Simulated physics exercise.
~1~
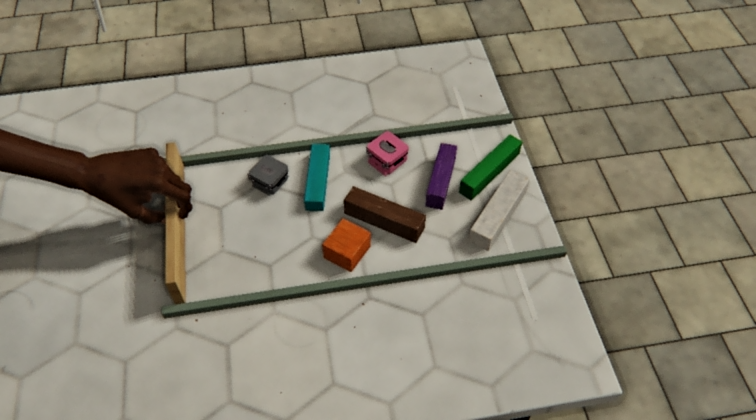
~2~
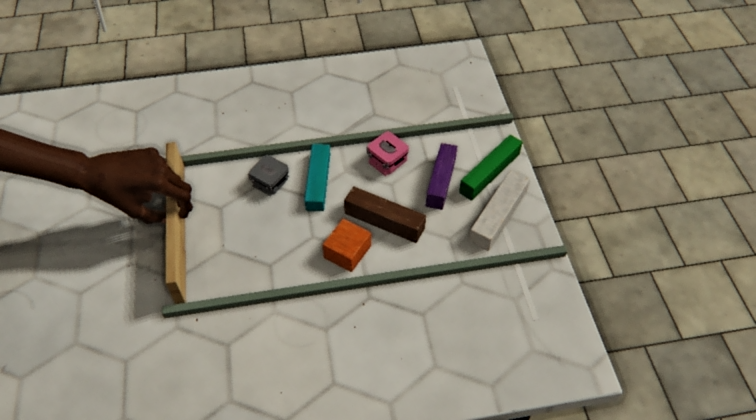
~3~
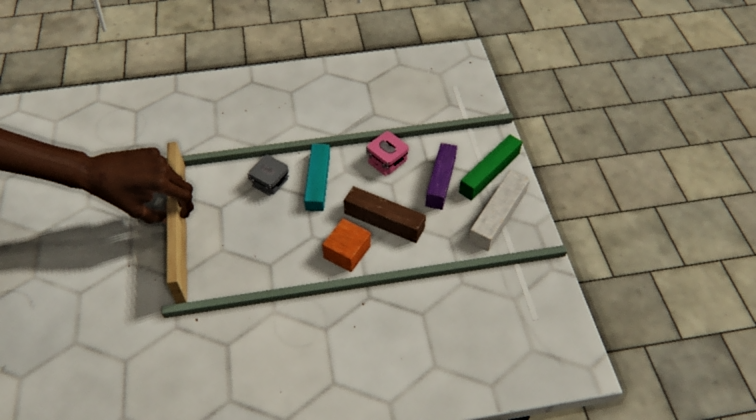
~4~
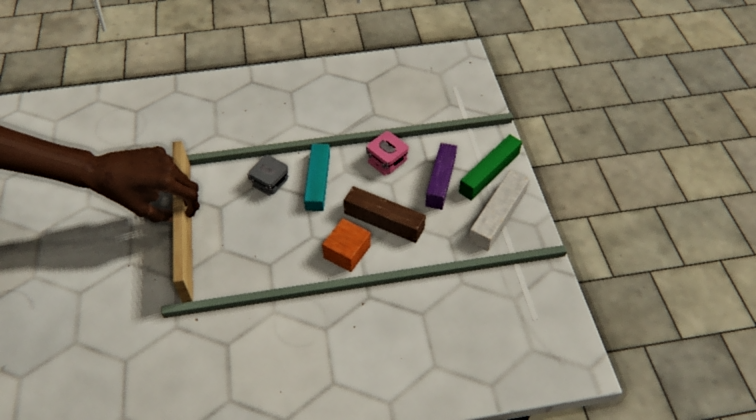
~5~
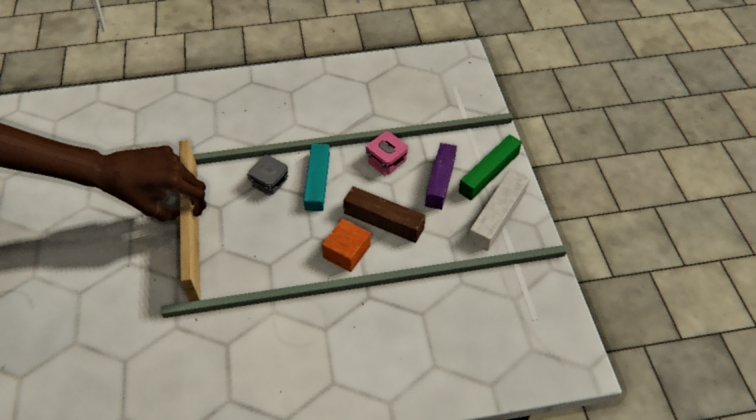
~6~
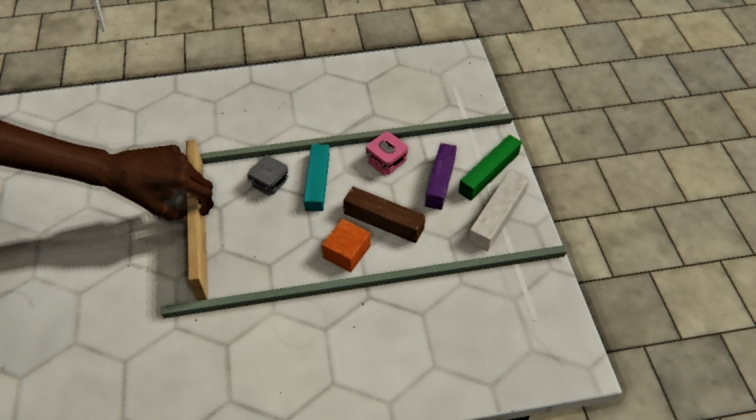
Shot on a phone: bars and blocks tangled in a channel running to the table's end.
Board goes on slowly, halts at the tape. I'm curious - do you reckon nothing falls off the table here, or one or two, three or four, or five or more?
The ones that fall? Three or four of them, I think.
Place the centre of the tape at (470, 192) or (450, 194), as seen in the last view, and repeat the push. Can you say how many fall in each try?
Respectively 2 and 0.
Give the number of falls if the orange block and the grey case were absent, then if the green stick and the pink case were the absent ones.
The counts: 2 and 1.
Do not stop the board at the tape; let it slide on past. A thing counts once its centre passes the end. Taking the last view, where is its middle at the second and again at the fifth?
At (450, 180) for the second, at (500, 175) for the fifth.
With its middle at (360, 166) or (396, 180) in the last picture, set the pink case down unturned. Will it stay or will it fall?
In order, hangs on; hangs on.
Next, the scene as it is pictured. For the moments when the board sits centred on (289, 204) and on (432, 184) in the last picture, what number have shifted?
2, then 8.
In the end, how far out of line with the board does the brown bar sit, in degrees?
About 40°.
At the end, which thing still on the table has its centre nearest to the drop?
The brown bar is foremost.
Early on, none off yet; green stick at rest near (491, 167); white bar at rest near (499, 210); purple bar at rest near (441, 176).
A while later, none off yet; green stick moving near (500, 170); white bar moving near (507, 212); purple bar travelled a little near (468, 180).
Finally, the number that fall off is three or four; lost, pink case, purple bar, white bar and green stick.
